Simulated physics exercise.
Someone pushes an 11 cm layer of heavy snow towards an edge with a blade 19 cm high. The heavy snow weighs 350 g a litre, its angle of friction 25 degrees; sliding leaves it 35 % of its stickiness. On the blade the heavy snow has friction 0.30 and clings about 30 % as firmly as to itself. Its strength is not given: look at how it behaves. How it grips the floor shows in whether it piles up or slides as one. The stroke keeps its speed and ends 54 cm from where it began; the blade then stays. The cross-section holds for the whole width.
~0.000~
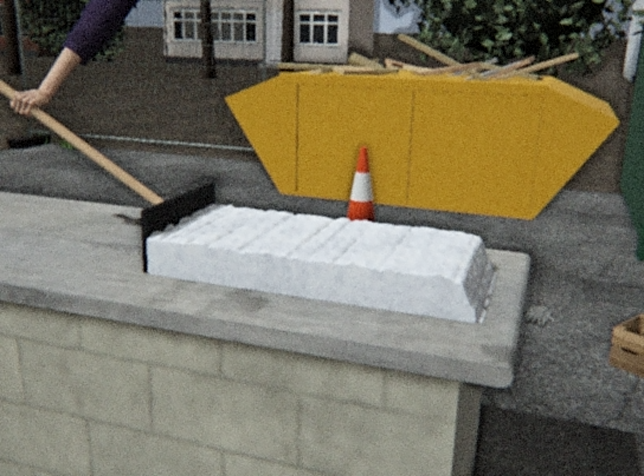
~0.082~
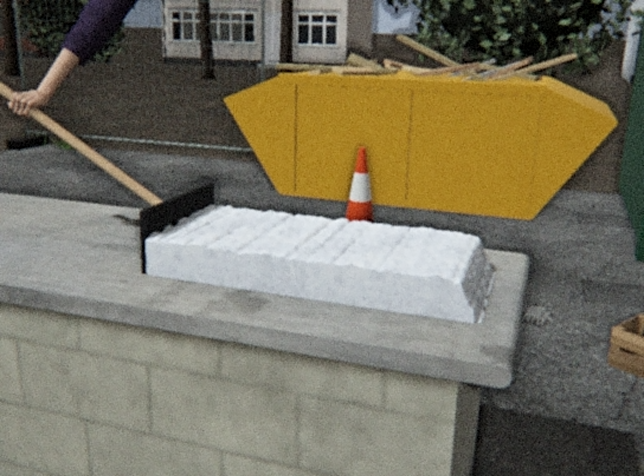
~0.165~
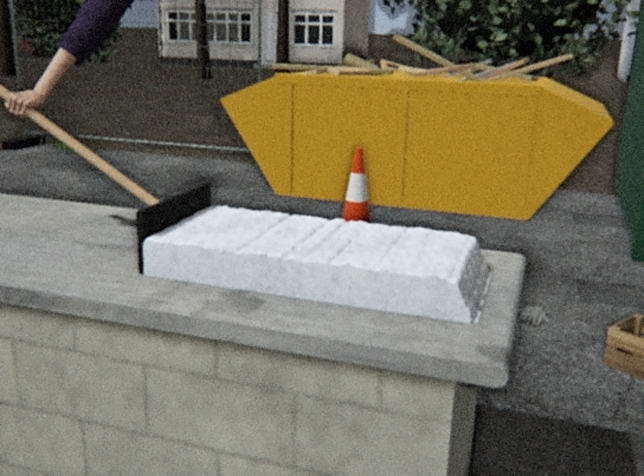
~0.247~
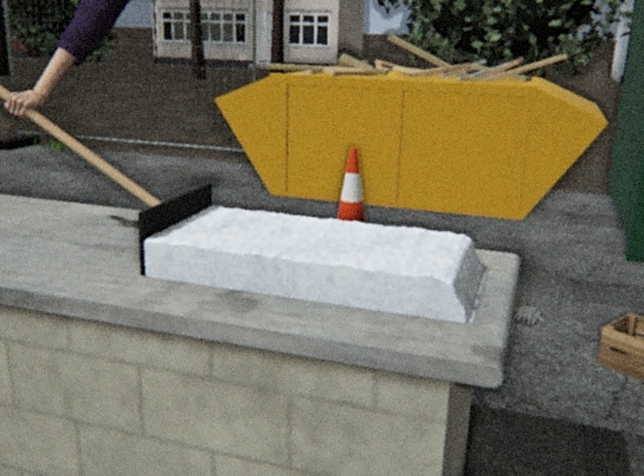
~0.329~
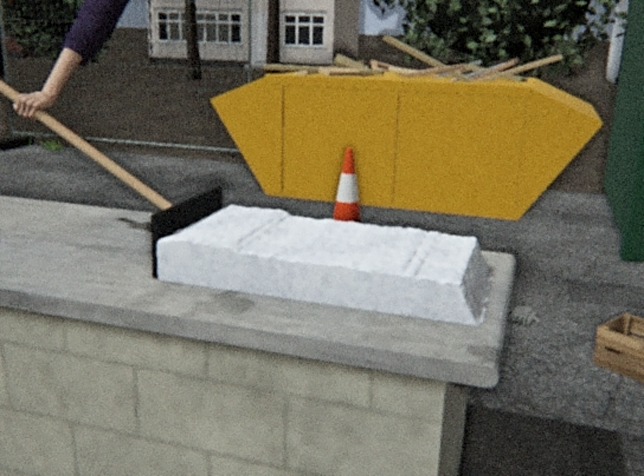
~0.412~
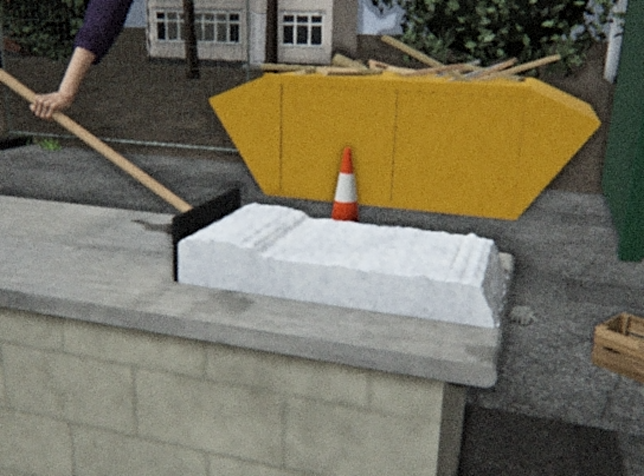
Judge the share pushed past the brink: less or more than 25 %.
Expect more than 25 %.
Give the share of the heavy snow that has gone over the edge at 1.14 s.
About 35 %.
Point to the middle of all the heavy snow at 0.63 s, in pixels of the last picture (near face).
At about (387, 292).
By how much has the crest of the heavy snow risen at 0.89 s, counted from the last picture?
About 0 cm.
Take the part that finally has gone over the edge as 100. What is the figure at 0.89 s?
Some 50 per cent.
After 0.63 s, 0 % has gone over the edge.
After 0.89 s, 17 % has gone over the edge.
After 1.14 s, 34 % has gone over the edge.
After 1.40 s, 34 % has gone over the edge.
After 2.09 s, 34 % has gone over the edge.
